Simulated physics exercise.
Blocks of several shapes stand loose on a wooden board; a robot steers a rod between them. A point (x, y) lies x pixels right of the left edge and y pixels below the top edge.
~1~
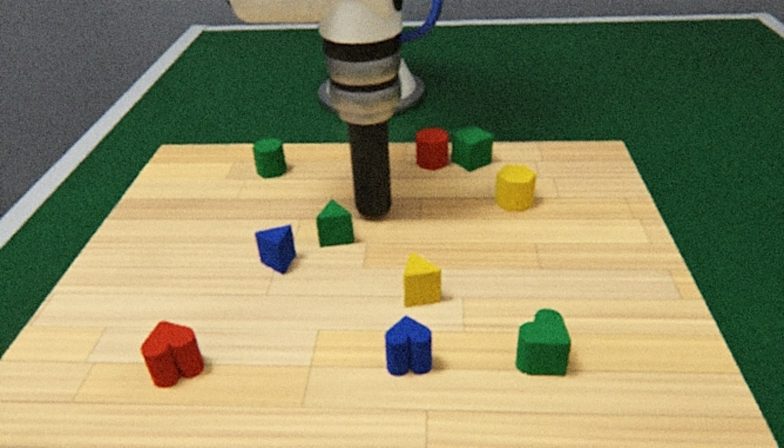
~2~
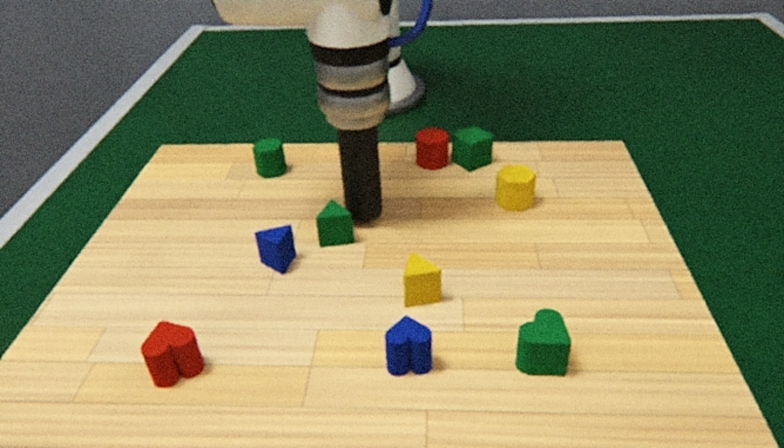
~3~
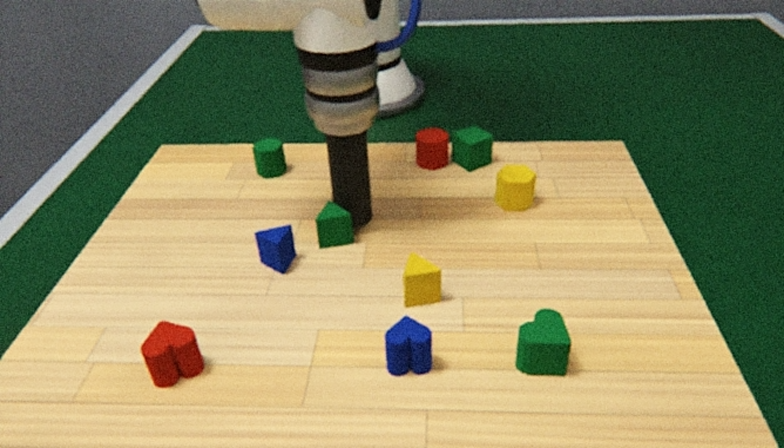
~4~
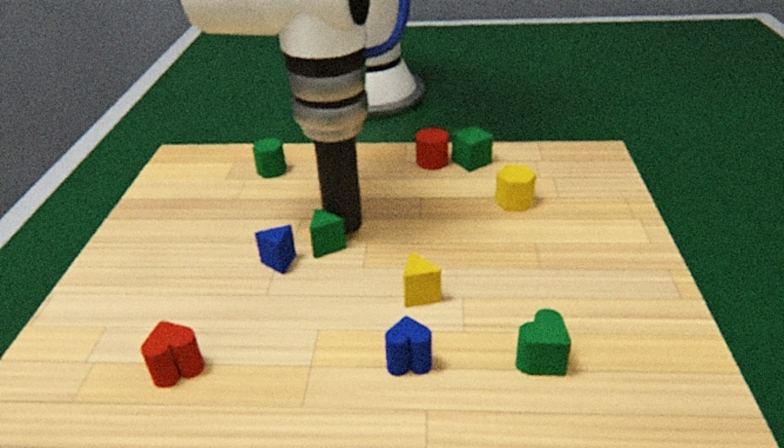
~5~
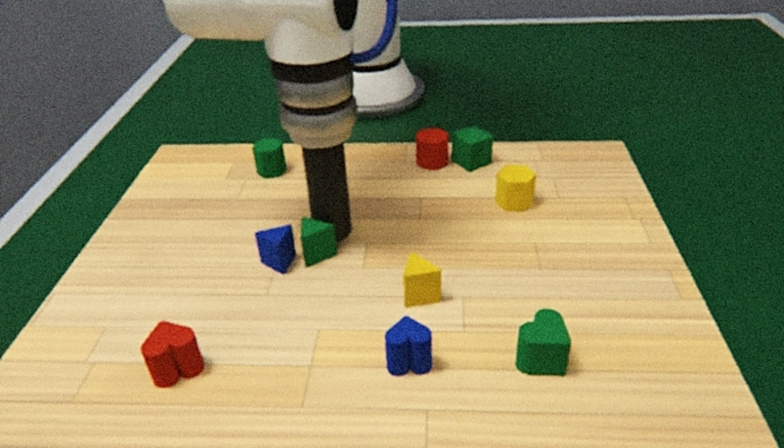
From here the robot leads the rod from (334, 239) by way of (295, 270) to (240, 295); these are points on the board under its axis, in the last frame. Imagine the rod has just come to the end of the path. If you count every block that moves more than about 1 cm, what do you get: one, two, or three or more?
Counting only shifts above 1 cm, I get two blocks.
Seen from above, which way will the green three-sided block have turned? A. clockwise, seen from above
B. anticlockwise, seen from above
The one that fits is B, anticlockwise, seen from above.
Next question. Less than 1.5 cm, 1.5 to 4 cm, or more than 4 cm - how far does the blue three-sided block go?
It moves a fair bit, 1.5 to 4 cm.
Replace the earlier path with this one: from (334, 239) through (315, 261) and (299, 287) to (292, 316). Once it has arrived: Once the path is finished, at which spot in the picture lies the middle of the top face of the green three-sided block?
It comes to (249, 289).
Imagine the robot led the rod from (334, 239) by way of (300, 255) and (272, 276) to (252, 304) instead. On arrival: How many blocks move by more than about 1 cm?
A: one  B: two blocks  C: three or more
I choose B.
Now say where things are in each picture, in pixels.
The first frame shows tip of the rod (374, 207), middles of tops, red heart block (166, 337), blue three-sided block (274, 233), green three-sided block (333, 210).
The second frame shows rod (364, 213), nothing pushed.
The third frame shows rod (354, 219), nothing pushed.
The fourth frame shows rod (344, 225), green three-sided block (323, 218).
The fifth frame shows rod (333, 232), red heart block (166, 337), blue three-sided block (274, 233), green three-sided block (313, 226).
What follows on the original path. One third of the way, rod (308, 254); blue three-sided block (270, 234); green three-sided block (285, 249), turned 15° clockwise.
Two thirds of the way, rod (276, 273); blue three-sided block (250, 236), turned 20° clockwise; green three-sided block (259, 271), turned 25° anticlockwise.
At the end, rod (238, 288); red heart block unmoved; blue three-sided block (247, 236), turned 35° clockwise; green three-sided block (247, 283), turned 50° anticlockwise.
